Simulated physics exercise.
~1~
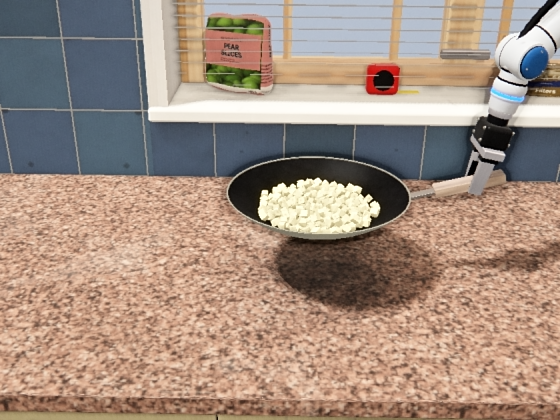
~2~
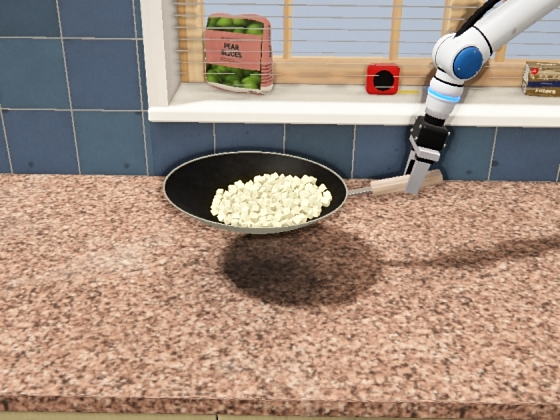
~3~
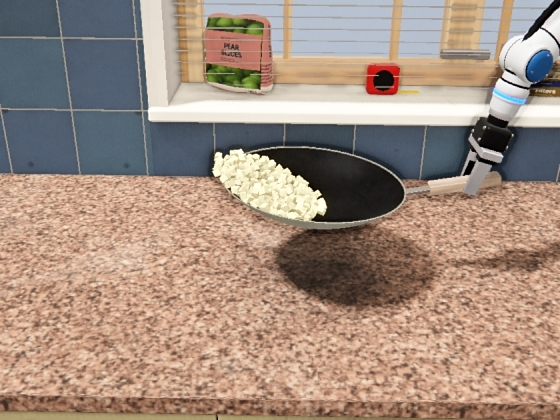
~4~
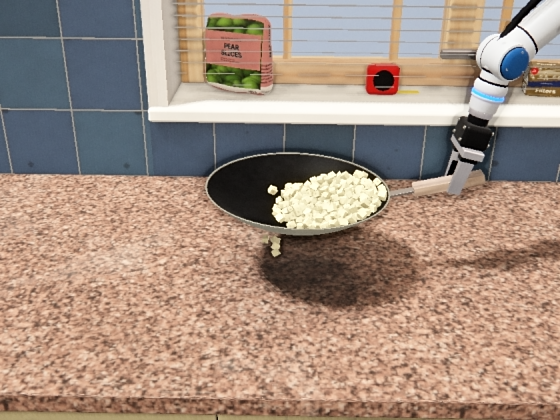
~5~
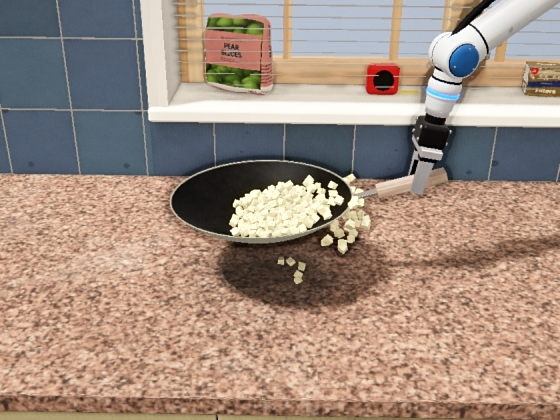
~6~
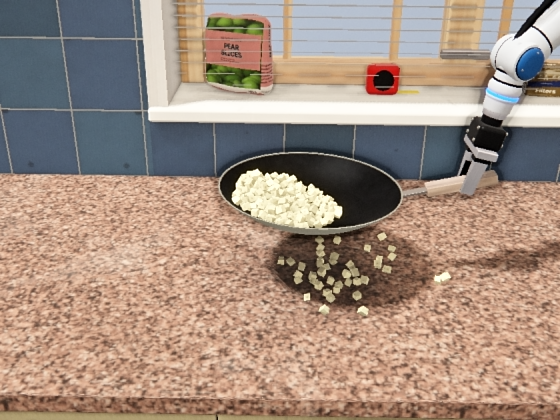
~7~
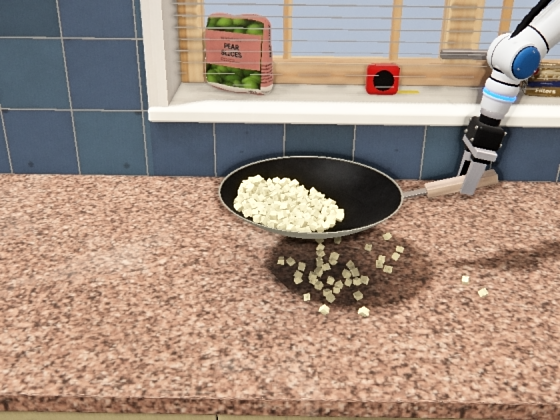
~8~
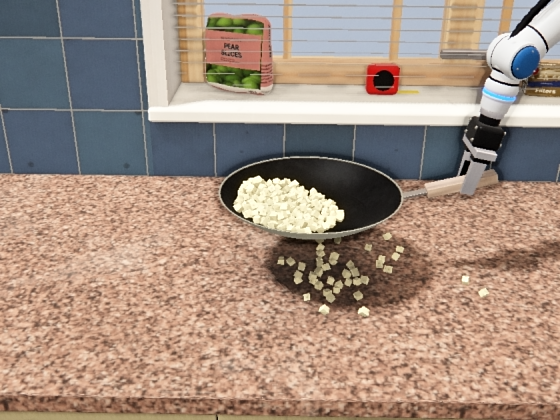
A robot arm jerks a wok left and right, spilling some pale cubes onto the counter.
